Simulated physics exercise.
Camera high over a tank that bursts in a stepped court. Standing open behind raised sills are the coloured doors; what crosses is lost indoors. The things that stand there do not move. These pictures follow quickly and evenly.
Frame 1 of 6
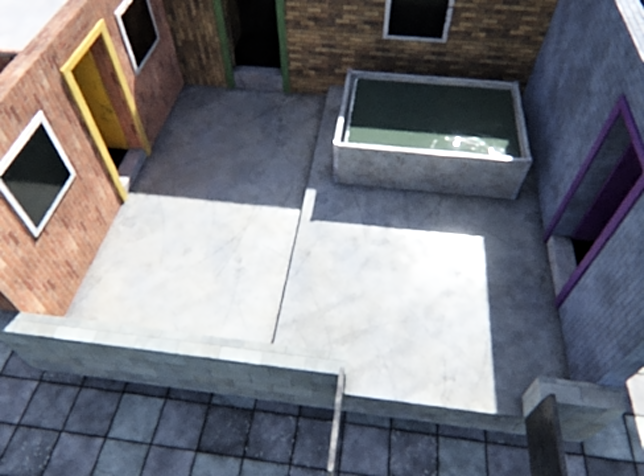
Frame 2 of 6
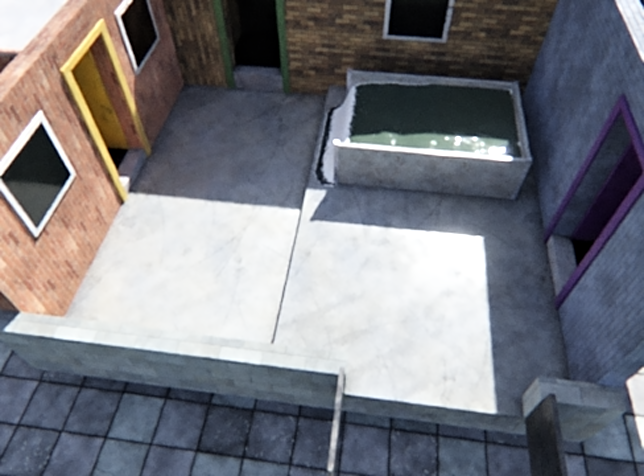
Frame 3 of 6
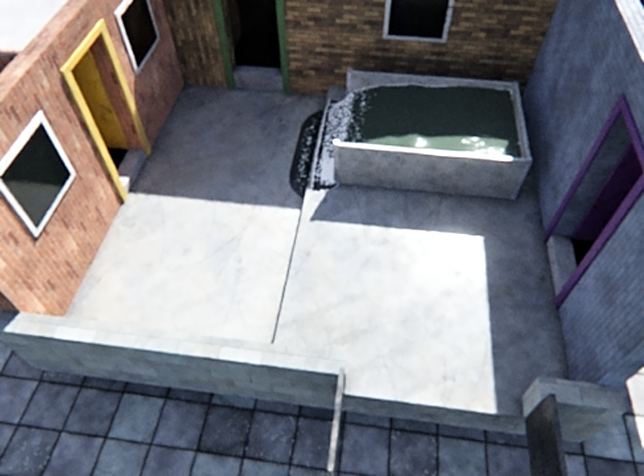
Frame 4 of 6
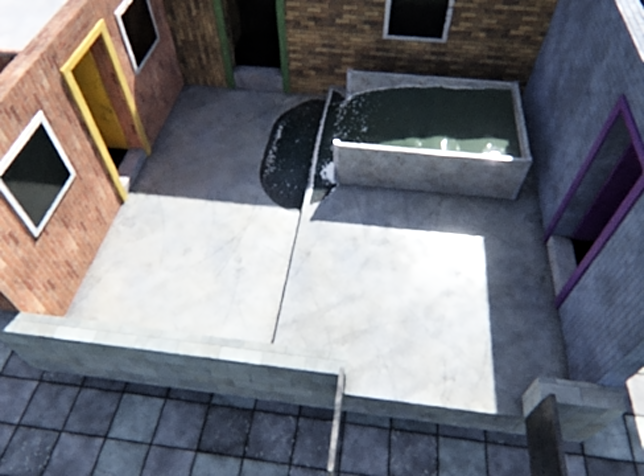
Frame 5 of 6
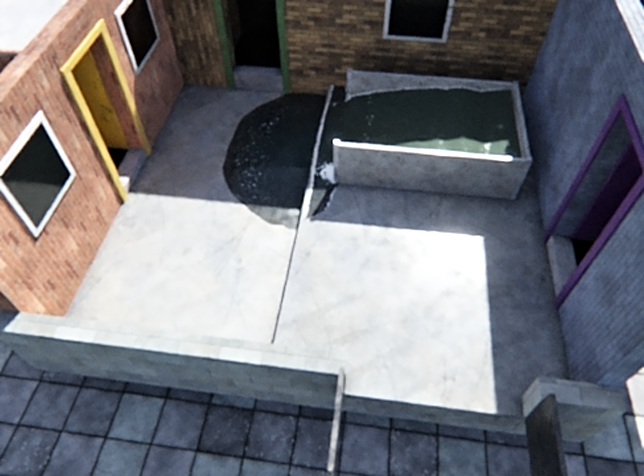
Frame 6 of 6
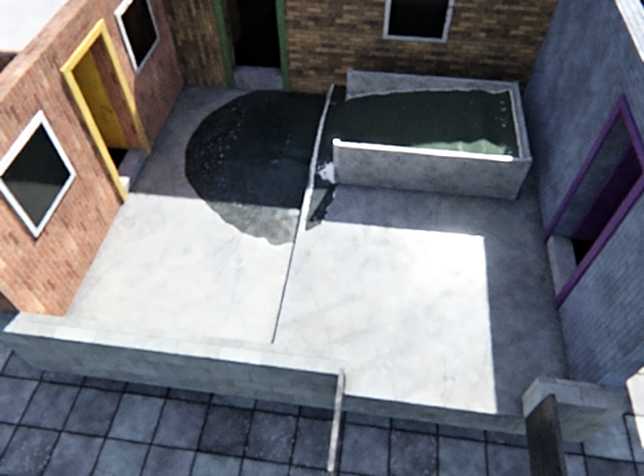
Walled courtyard with yellow, green and purple doorways, a raised tank bursting at its left end and dark water spreading leftward across the paving.
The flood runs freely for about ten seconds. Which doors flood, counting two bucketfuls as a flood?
One by one: The purple door does not pass two buckets; the green door does not pass two buckets; the yellow door passes two buckets.
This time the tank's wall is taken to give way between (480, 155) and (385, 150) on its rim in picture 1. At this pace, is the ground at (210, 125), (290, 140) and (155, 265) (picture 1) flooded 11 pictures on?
Point by point: Unwetted; unwetted; unwetted.
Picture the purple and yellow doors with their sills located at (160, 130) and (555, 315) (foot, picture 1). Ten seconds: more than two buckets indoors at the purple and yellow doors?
Briefly, the purple door crosses the line and the yellow door never reaches it.
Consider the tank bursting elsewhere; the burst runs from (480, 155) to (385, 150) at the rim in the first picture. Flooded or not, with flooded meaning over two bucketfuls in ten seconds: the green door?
Here the green door remains short.
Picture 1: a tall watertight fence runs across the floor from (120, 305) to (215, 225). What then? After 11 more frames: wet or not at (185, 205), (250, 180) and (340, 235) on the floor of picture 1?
Taking the points in order - wetted, wetted, unwetted.
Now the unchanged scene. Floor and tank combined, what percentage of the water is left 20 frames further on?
It comes to roughly 96 per cent.
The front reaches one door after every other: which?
The purple door.
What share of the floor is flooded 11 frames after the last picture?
45 %.
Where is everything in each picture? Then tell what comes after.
The first picture shows the tank at (430, 116) is whole and still.
In the second picture, water pours out at (344, 133) and has run to (325, 180).
In the third picture, water pours out at (344, 134) and has run to (311, 187).
In the fourth picture, the front is at (282, 201), out from the gap at (344, 135).
In the fifth picture, water pours out at (344, 135) and has run to (230, 178).
In the sixth picture, the front is at (192, 150), out from the gap at (344, 136).
A moment on, water covers 40 % of the floor; the purple door not reached, the green door wet at the sill, nothing in, the yellow door under two buckets in.
Next, water covers 45 % of the floor; the purple door not reached, the green door wet at the sill, nothing in, the yellow door over two buckets in.
Then, water covers 50 % of the floor; the purple door not reached, the green door wet at the sill, nothing in, the yellow door far over two buckets in.
Later, water covers 65 % of the floor; the purple door not reached, the green door wet at the sill, nothing in, the yellow door far over two buckets in.
In the end, water covers 55 % of the floor; the purple door wet at the sill, nothing in, the green door wet at the sill, nothing in, the yellow door far over two buckets in.
